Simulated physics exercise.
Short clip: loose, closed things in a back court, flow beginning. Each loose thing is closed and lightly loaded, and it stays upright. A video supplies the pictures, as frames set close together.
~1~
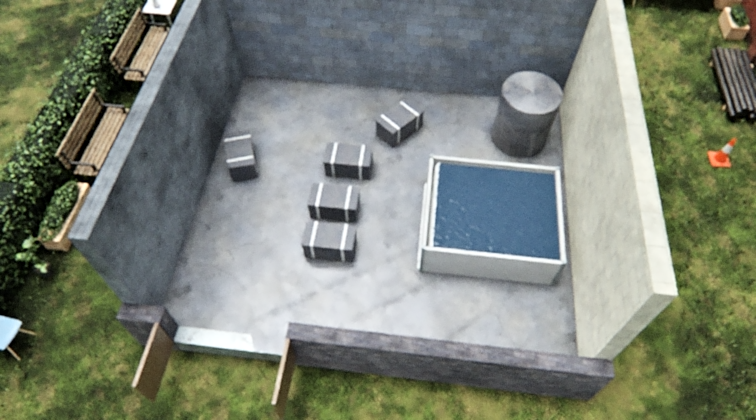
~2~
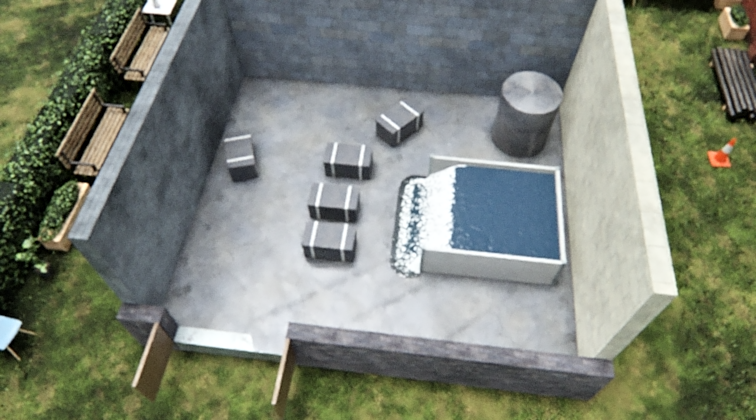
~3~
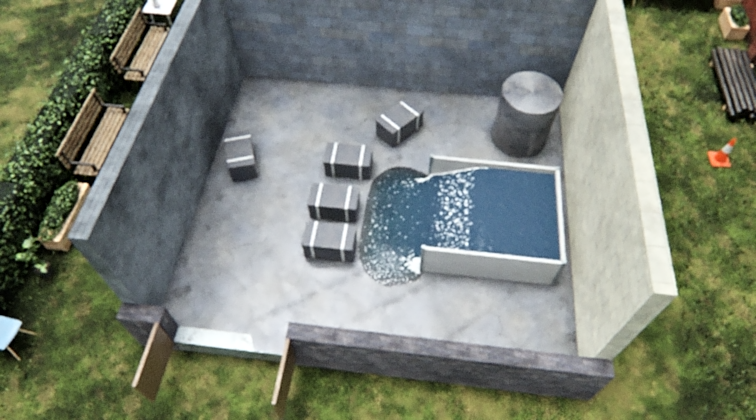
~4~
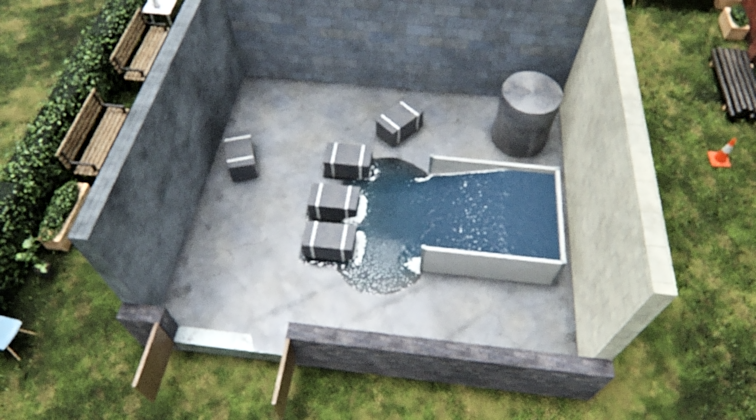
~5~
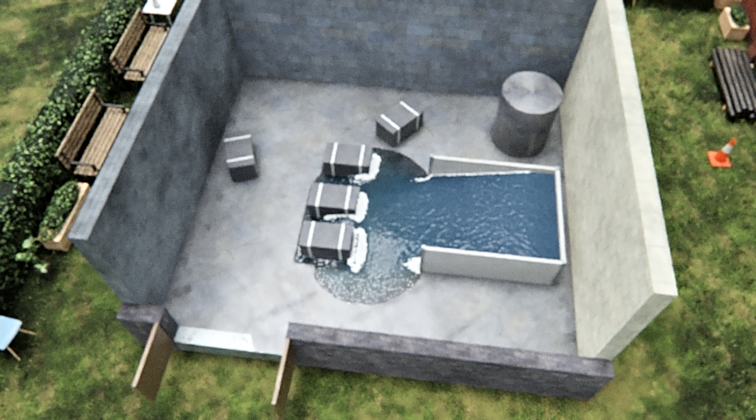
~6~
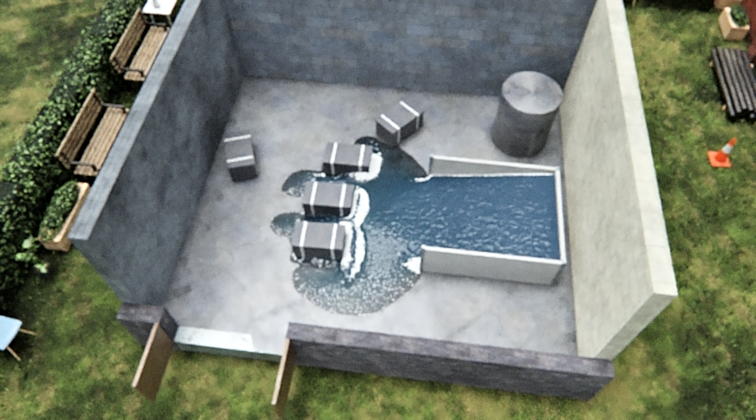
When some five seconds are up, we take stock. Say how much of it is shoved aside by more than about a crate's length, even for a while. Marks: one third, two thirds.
The things swept well aside make up two thirds or a bigger part.
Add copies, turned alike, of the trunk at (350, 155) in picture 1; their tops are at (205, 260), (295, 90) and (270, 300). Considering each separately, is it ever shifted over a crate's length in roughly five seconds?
Twin one: Slides well clear; twin two: Slides well clear; twin three: Slides well clear.
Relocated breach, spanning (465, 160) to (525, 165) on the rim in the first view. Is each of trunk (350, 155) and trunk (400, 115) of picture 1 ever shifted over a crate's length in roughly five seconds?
The first one stopped short; the second one went the full distance.
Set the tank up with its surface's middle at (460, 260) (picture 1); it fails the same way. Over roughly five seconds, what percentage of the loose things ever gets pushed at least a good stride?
My guess is about 60 percent of them.
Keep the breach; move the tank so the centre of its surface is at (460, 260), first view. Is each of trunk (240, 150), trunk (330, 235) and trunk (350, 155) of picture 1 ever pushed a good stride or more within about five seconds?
In order: Went well off, went well off, remained close by.
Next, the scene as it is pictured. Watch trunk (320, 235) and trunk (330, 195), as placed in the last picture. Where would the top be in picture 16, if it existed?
Approximately (207, 265) for one and (223, 174) for the other.
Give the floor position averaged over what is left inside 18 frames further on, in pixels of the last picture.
It comes out somewhere near (286, 171).
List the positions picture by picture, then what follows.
In the first picture, a trunk at (329, 235), on the bottom; a trunk at (334, 196) rests on the ground; 0 of 5 have shifted.
In the second picture, a trunk at (329, 235), on the bottom; a trunk at (334, 196), on the bottom; 0 of 5 have shifted.
In the third picture, a trunk at (329, 235), on the bottom; a trunk at (334, 196), on the bottom; 0 of 5 have shifted.
In the fourth picture, a trunk at (329, 235) rests on the ground; a trunk at (334, 196), on the bottom; 0 of 5 have shifted.
In the fifth picture, a trunk at (327, 235) rests on the ground, close to its start; a trunk at (334, 196), on the bottom; 0 of 5 have shifted.
In the sixth picture, a trunk at (319, 235), on the bottom, close to its start; a trunk at (328, 194) rests on the ground, close to its start; 2 of 5 have shifted.
A moment on, 2 of 5 are well off their spots; 0 afloat.
Next, 3 of 5 are well off their spots; 1 afloat.
Later, 4 of 5 are well off their spots; 2 afloat.
In the end, 4 of 5 are well off their spots, and 4 have been at some point; 2 afloat.
